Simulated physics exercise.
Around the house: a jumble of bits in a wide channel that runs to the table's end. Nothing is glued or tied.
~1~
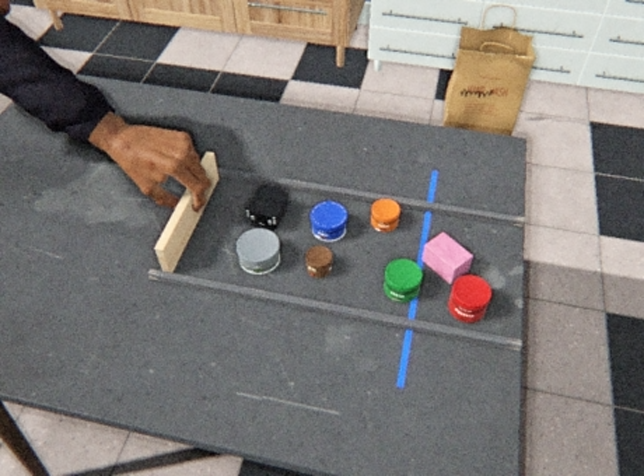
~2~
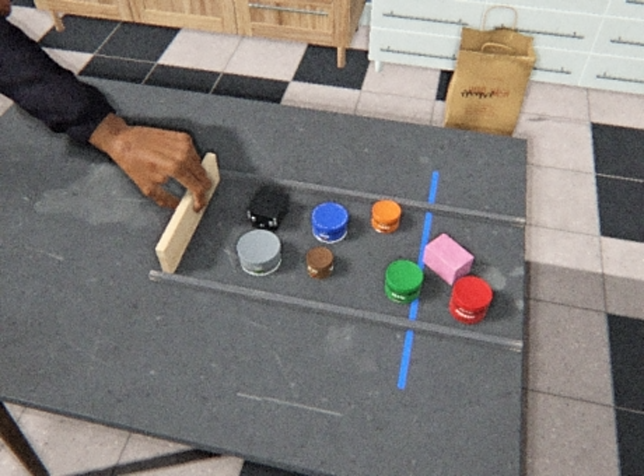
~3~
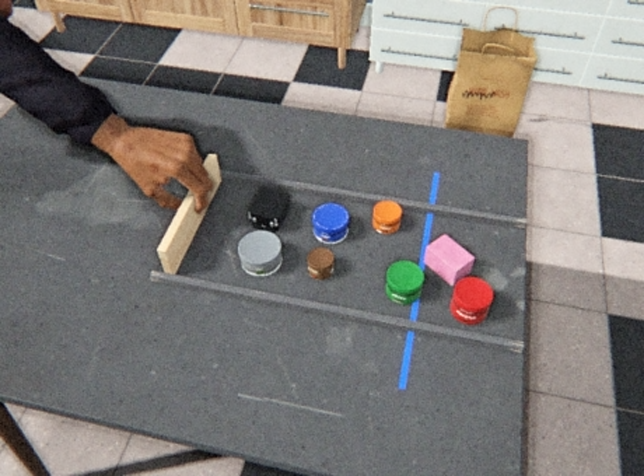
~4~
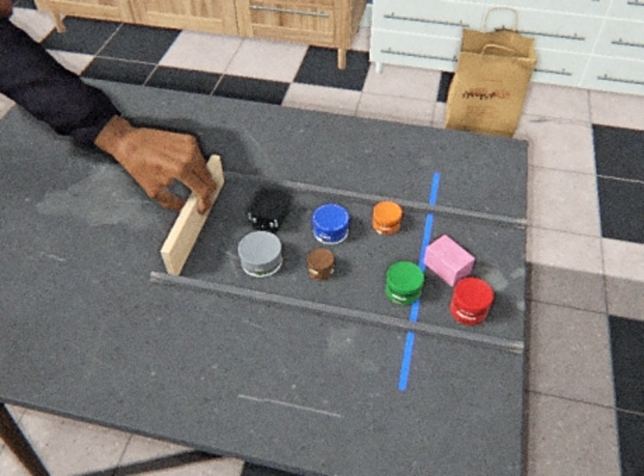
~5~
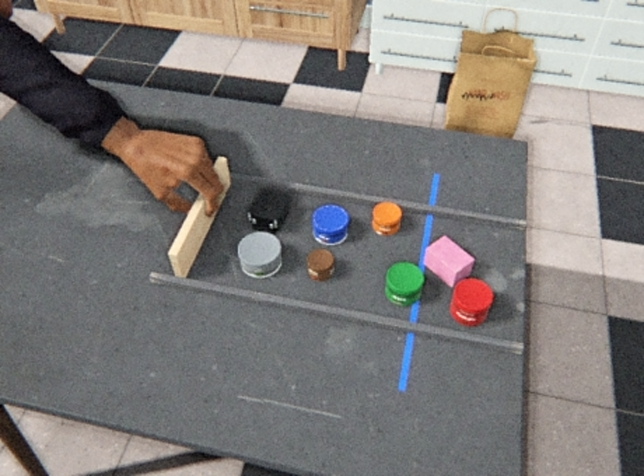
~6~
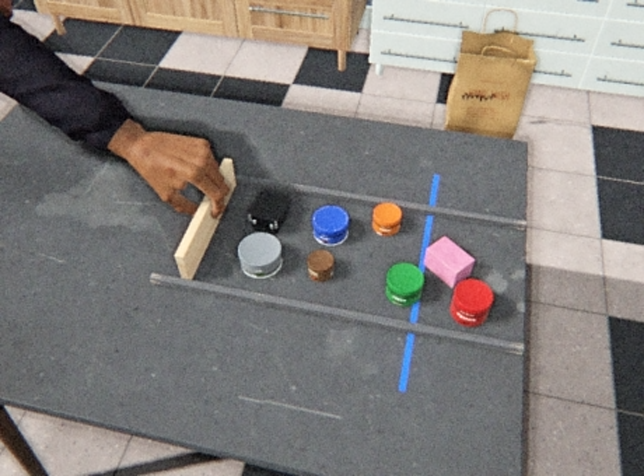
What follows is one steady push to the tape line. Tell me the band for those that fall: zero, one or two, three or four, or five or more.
As it turns out, the number that fall off is zero.
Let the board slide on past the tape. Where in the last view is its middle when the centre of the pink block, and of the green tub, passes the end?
At (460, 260) for the pink block; at (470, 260) for the green tub.
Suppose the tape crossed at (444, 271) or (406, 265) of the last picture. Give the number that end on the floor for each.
The counts: 1 and 0.
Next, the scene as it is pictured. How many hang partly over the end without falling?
Overhanging: 1.
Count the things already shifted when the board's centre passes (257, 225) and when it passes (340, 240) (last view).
At the one place 2, at the other 6.
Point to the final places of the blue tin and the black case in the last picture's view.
About (476, 248), and the other about (442, 244).
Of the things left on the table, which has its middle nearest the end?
It is the red tub.
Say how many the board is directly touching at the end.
The number is 2.
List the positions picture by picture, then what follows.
The first picture shows red tub (470, 299); pink block (447, 258); green tub (403, 281); board (190, 210); tape (420, 264).
The second picture shows pink block (448, 259); blue tin (330, 223).
The third picture shows green tub (404, 283); brown tub (321, 264).
The fourth picture shows red tub (471, 302); board (195, 213).
The fifth picture shows pink block (449, 261); black case (270, 213).
The sixth picture shows red tub (471, 304); pink block (449, 262); green tub (404, 285); board (208, 217); tape (422, 267).
Soon after, none off yet; red tub at rest near (471, 304); pink block at rest near (449, 262); green tub at rest near (404, 285).
Then, none off yet; red tub at rest near (471, 304); pink block at rest near (449, 262); green tub moved a little near (419, 289).
At rest, the number that fall off is zero.
